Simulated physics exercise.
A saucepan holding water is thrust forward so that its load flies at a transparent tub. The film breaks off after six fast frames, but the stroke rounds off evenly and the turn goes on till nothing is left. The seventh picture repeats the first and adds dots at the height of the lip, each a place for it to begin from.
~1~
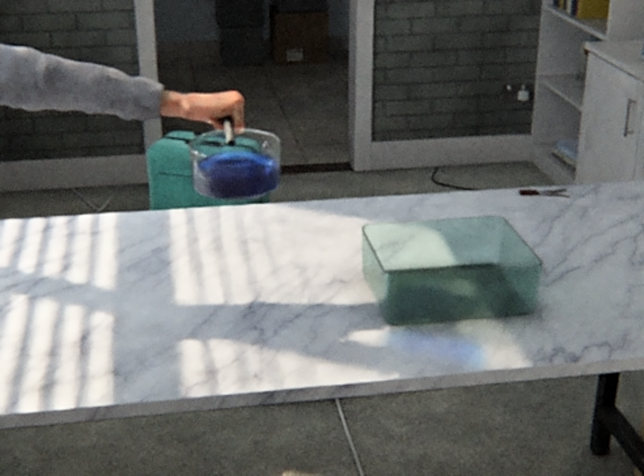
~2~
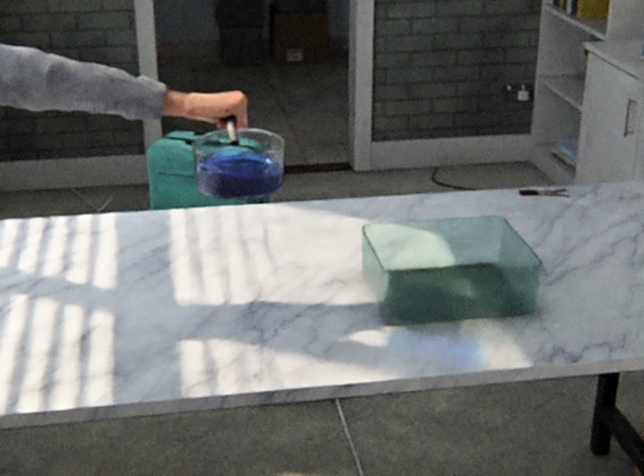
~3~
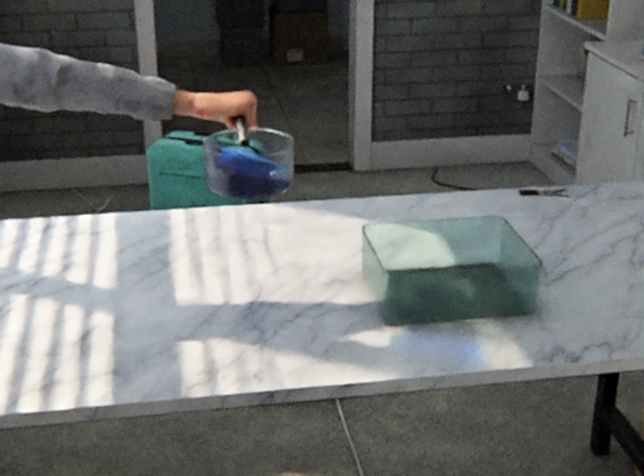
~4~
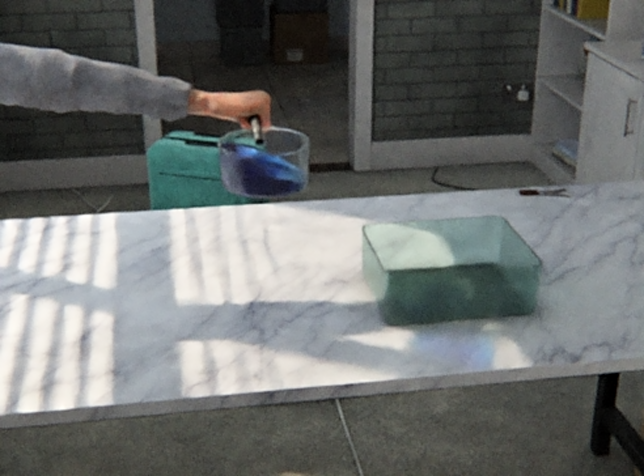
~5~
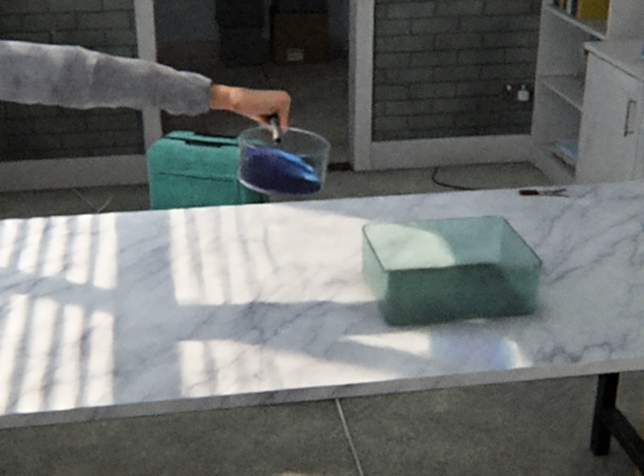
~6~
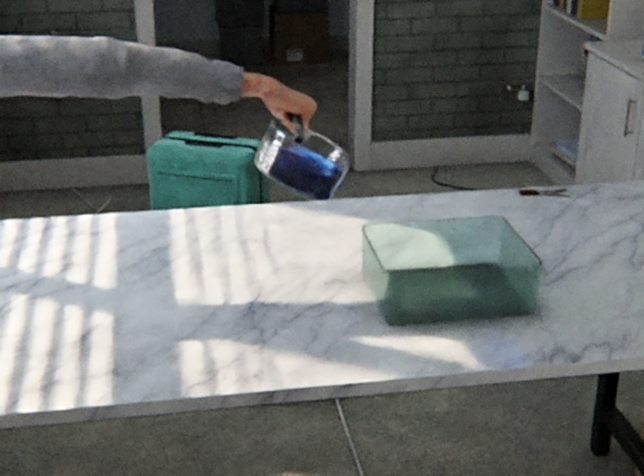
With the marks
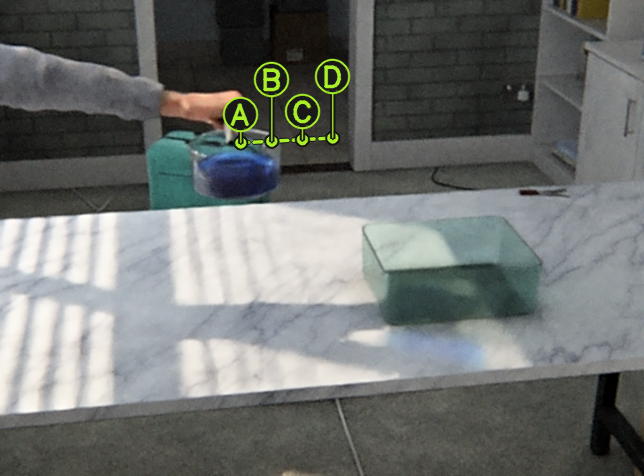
Hand moving a clear saucepan of blue liquid rightward behind a marble-patterned table, then tilting it, while a green transparent tub sits still.
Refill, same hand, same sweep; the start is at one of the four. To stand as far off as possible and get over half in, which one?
Take A.
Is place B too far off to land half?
No, that is safe.
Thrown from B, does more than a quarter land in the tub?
Yes, clearly.
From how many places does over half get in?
All of the four.
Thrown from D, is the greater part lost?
No, that is safe.
On the marked copy, A at (240, 142); B at (271, 141); C at (302, 139); D at (332, 138).
Choosing A, about 66 % lands in the tub, 24 % falls short and 10 % goes beside or beyond.
Choosing B, about 78 % lands in the tub, 7 % falls short and 15 % goes beside or beyond.
Choosing C, about 81 % lands in the tub, 7 % falls short and 12 % goes beside or beyond.
Choosing D, about 81 % lands in the tub, 12 % falls short and 7 % goes beside or beyond.
